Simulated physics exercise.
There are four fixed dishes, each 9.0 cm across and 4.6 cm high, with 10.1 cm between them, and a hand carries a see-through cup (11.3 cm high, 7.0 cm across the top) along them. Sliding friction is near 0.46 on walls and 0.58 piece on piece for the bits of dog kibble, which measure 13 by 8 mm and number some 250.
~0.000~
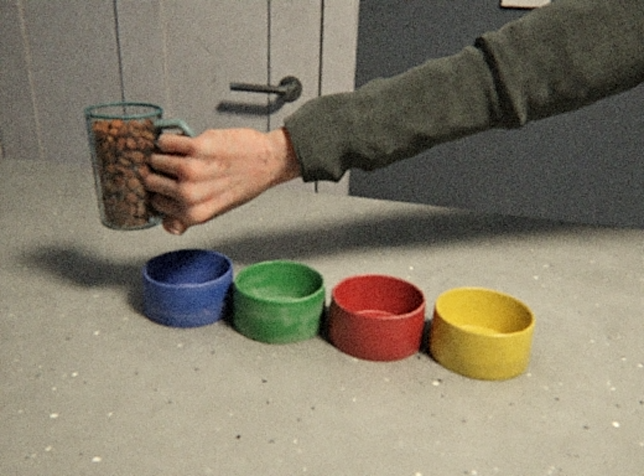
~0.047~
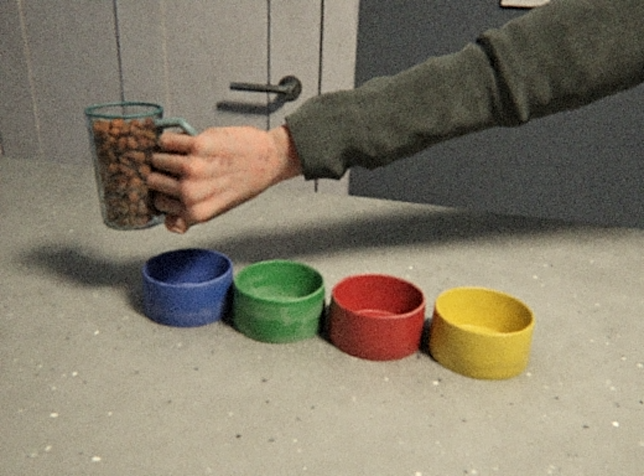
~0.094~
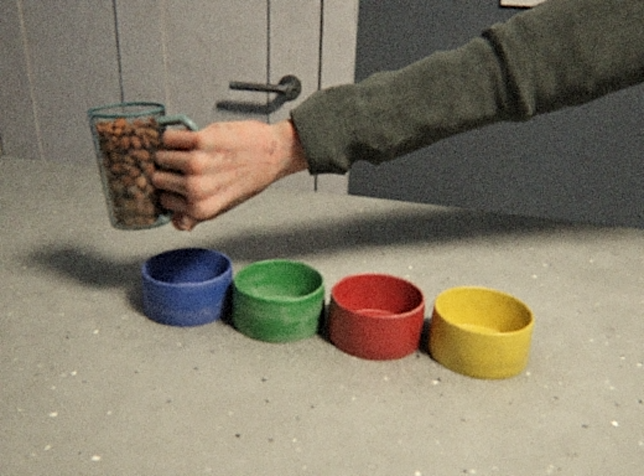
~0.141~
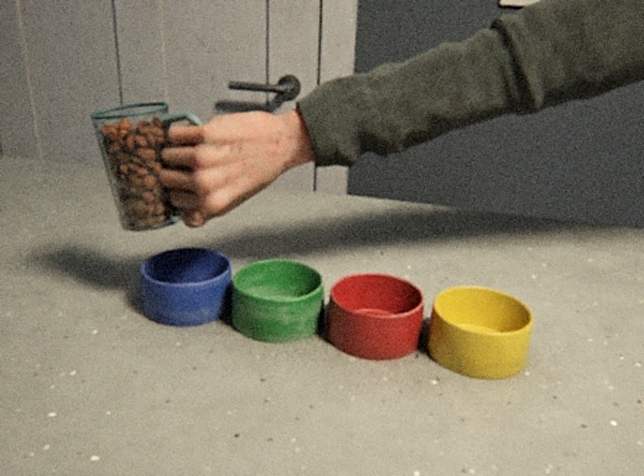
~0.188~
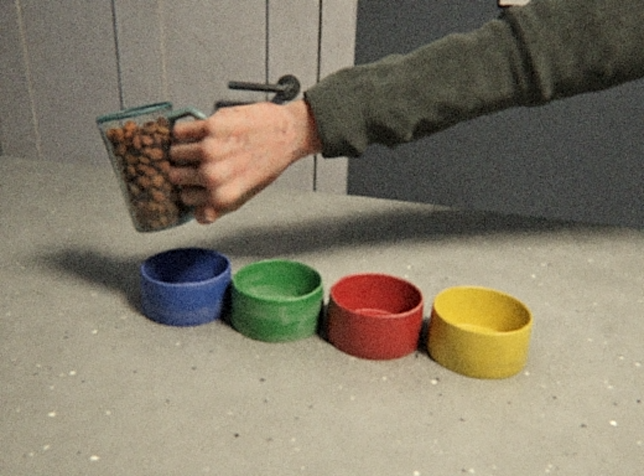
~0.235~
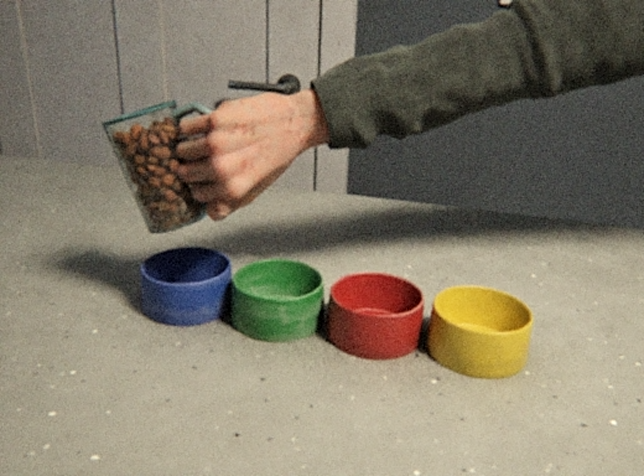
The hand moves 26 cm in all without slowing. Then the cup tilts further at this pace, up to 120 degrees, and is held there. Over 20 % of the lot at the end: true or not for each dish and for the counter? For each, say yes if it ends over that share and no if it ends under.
Red - no, blue - no, green - yes, yellow - no, counter - yes.
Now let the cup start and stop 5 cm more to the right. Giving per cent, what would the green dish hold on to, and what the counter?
Green: 10; counter: 10.
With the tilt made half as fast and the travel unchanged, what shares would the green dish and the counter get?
Shares: Green 70, counter 30.
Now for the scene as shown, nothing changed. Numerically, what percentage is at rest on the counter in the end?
I'd reckon around 30 per cent.
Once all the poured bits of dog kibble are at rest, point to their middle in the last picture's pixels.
Estimated resting centre: Around (296, 308).
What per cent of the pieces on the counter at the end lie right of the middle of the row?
Around 50 per cent of it.
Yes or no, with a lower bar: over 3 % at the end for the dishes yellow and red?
For yellow, it does not; for red, it does.
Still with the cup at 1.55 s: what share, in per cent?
About 30 percent of the load.
Then, at 0.76 s, tilt 74 degrees; cup holds 100 %.
Then, at 1.11 s, tilt 111 degrees; cup holds 90 %, green 5 %.
After 1.55 s, tilt 120 degrees; cup holds 30 %, red 5 %, green 45 %.
By 2.6 s all is still; red 5 %, blue 0 %, green 65 %, yellow 0 %, counter 30 %.
